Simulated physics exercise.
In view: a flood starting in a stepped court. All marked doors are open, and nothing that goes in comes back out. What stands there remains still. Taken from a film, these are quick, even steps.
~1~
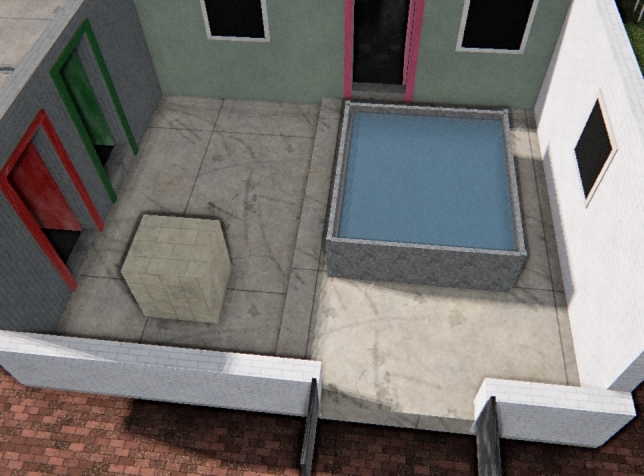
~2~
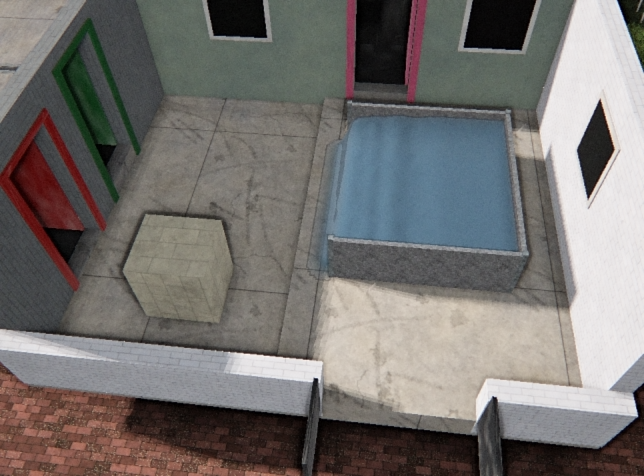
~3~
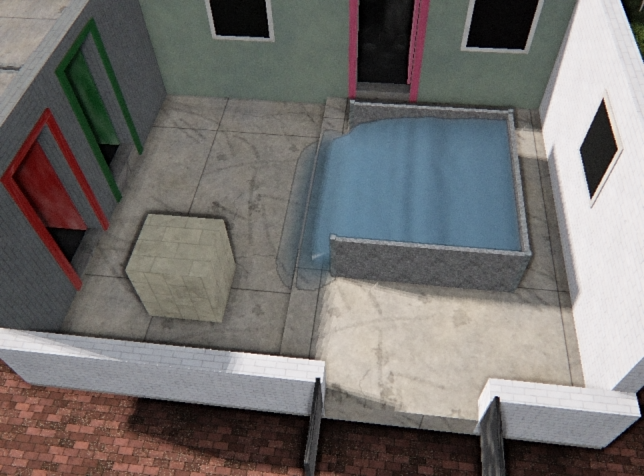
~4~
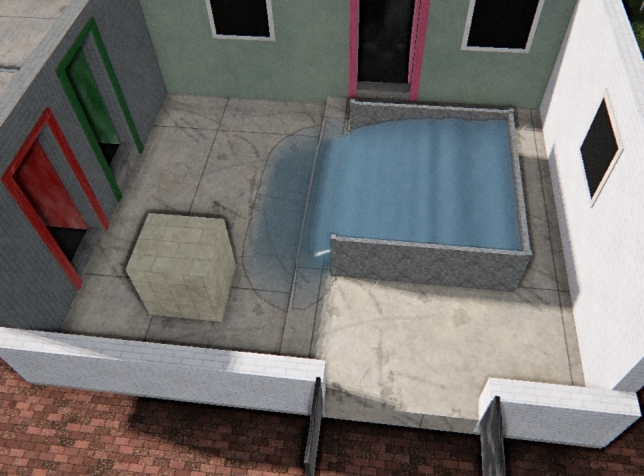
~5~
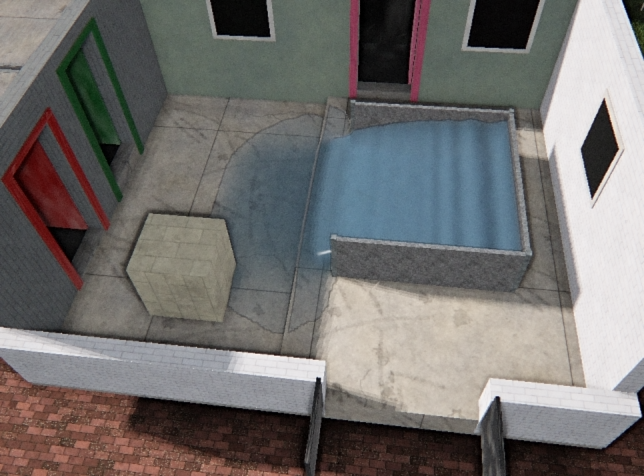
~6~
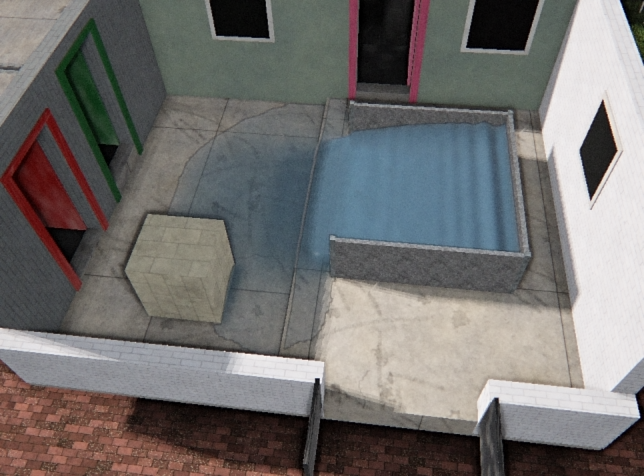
A walled courtyard held a raised tank of still blue water, until its left side opened and water poured out, spreading left across the grey paving in a thin, widening sheet toward a pale block.
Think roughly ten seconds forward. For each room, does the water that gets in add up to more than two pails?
Red door: Yes, more than two pails; pink door: No, two pails at most; green door: Yes, more than two pails.
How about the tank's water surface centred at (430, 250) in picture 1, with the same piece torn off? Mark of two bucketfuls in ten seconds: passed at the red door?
Reading - red door door: Over the line.
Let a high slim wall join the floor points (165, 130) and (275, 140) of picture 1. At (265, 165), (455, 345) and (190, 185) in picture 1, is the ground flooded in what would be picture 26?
Taking them in order, I'd say soaked, parched and soaked.
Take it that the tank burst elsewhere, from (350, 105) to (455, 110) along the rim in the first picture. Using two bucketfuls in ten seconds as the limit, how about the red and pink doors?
In short: The red door exceeds the limit; the pink door exceeds the limit.
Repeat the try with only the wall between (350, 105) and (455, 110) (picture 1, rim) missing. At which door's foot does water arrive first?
That's the door marked pink.
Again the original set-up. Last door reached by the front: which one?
I say the one in pink.
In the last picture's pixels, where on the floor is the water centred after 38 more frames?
I'd put it at around (263, 209).
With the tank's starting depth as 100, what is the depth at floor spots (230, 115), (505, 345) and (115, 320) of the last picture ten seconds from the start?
Respectively 25, 6 and 16 per cent.
A moment on, water covers 50 % of the floor; the red door over two buckets in, the pink door not reached, the green door under two buckets in.
Next, water covers 60 % of the floor; the red door far over two buckets in, the pink door not reached, the green door over two buckets in.
Then, water covers 60 % of the floor; the red door far over two buckets in, the pink door not reached, the green door far over two buckets in.
Later, water covers 80 % of the floor; the red door far over two buckets in, the pink door wet at the sill, nothing in, the green door far over two buckets in.
In the end, water covers 85 % of the floor; the red door far over two buckets in, the pink door wet at the sill, nothing in, the green door far over two buckets in.
